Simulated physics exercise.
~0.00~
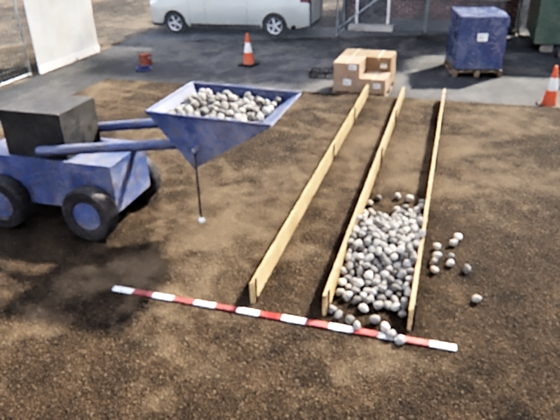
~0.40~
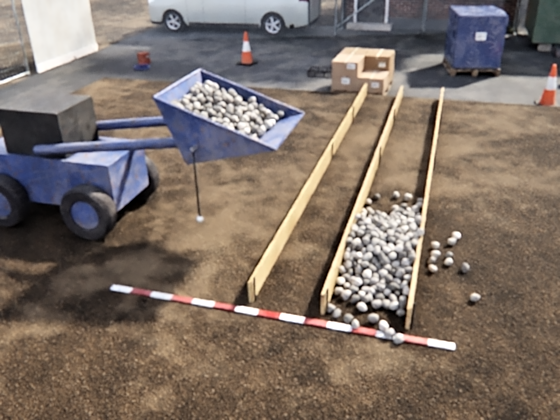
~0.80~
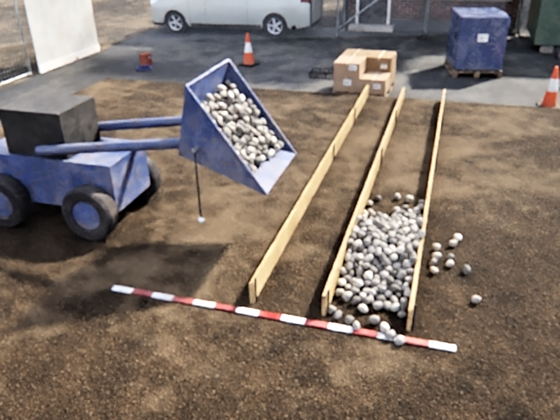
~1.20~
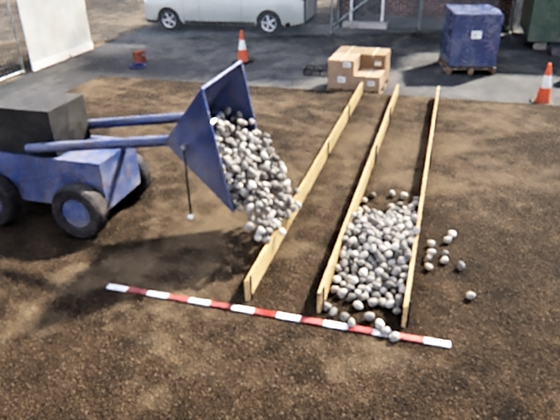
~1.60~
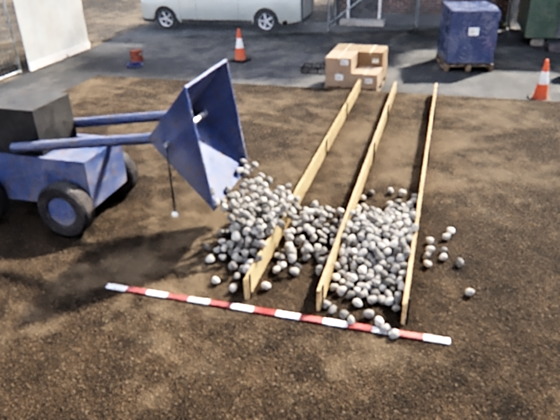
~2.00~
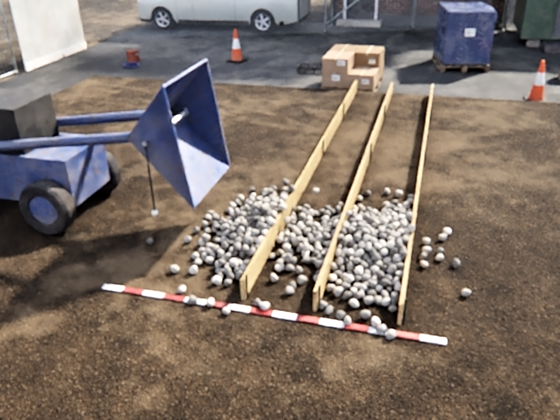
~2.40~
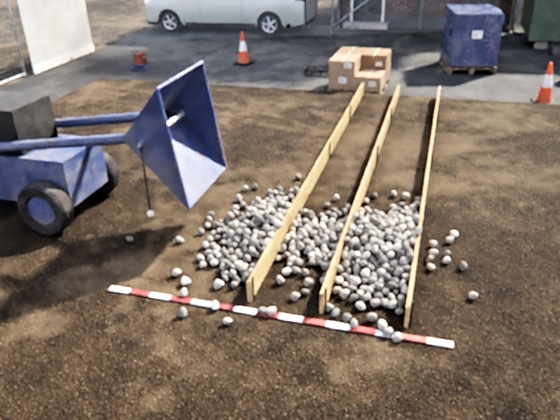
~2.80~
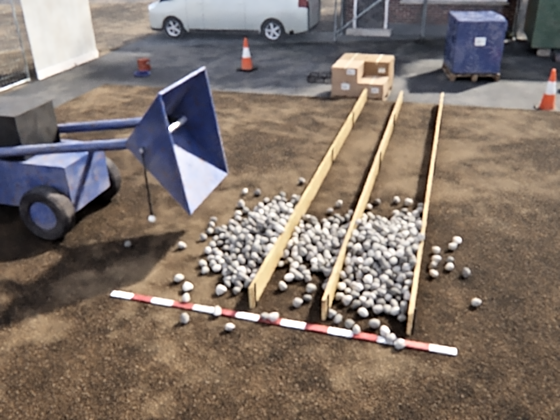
A blue loader tips grey cobbles around the nearest plank, backs left, and stops with its bucket empty.
